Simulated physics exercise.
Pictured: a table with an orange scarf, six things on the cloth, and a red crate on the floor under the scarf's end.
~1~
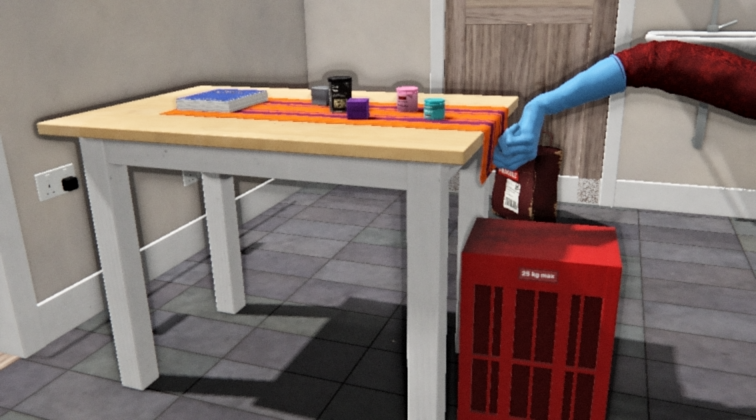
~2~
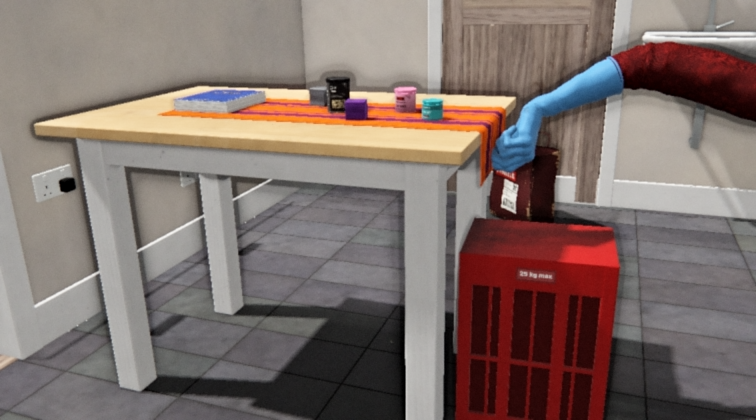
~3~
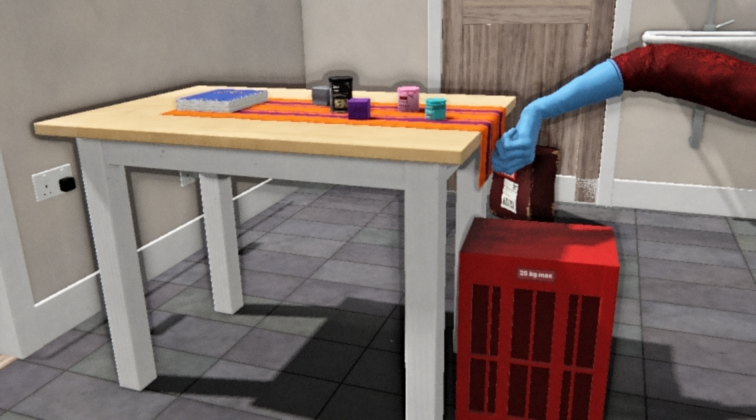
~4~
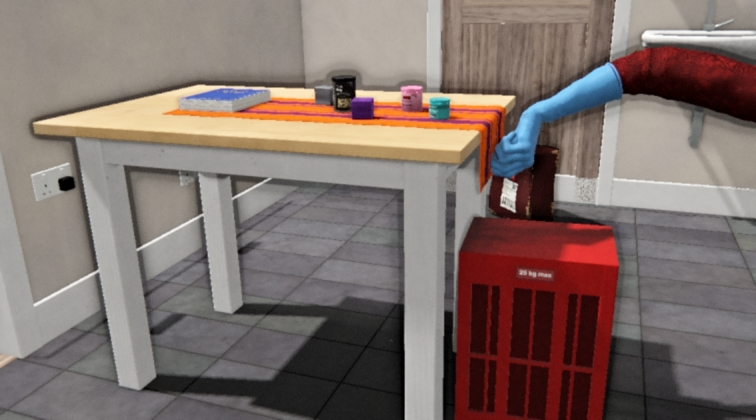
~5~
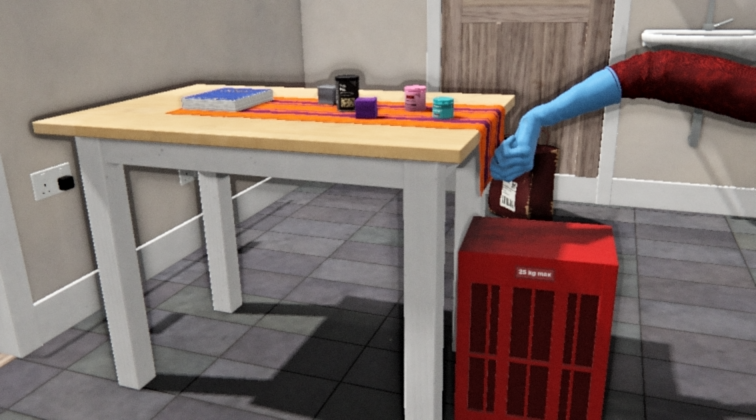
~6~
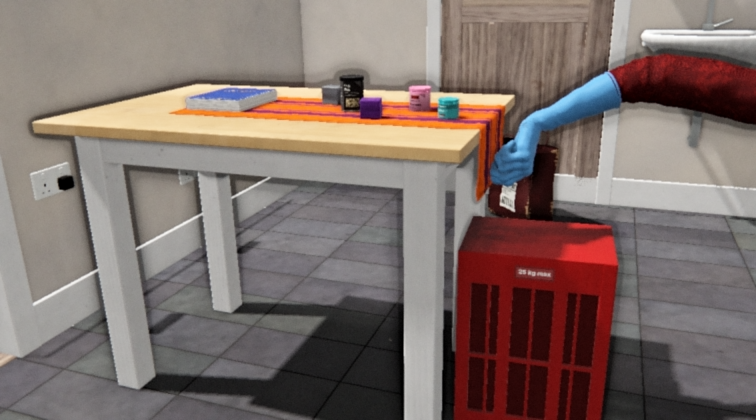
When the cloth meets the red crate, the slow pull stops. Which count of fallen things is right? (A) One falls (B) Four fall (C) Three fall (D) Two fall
A, one falls.
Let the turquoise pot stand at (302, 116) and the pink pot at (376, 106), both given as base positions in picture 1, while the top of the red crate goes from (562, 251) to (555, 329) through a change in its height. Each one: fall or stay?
The turquoise pot stays aboard, and the pink pot does not stay aboard.
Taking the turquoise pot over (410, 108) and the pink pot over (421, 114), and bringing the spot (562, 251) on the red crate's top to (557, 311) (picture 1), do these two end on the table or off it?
The turquoise pot is lost, the pink pot is lost.
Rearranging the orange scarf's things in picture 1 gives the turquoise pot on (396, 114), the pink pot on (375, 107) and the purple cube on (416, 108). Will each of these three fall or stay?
Turquoise pot: Still up. Pink pot: Still up. Purple cube: Still up.
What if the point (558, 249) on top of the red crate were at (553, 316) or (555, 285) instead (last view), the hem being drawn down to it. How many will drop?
Counts: 3, 2.
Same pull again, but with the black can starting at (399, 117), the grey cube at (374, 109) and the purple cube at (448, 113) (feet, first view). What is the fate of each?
Of these three, the black can rides it out, the grey cube rides it out, the purple cube takes a tumble.
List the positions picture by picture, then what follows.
In the first picture, hem (481, 185); turquoise pot (435, 99); pink pot (407, 88); purple cube (358, 99); black can (340, 77); grey cube (323, 87); top of the crate (562, 251).
In the second picture, hem (480, 186); turquoise pot (433, 100).
In the third picture, hem (478, 188); pink pot (408, 88).
In the fourth picture, hem (480, 192); purple cube (363, 99); top of the crate (559, 250).
In the fifth picture, hem (481, 196); black can (347, 76).
In the sixth picture, hem (477, 201); turquoise pot (449, 99); pink pot (420, 87); purple cube (371, 99); black can (352, 76); grey cube (334, 86).
A little later, hem near (491, 200); all still up.
Next, hem on the crate; turquoise pot gone.
When it is over, hem on the crate; turquoise pot gone. The table loses one.
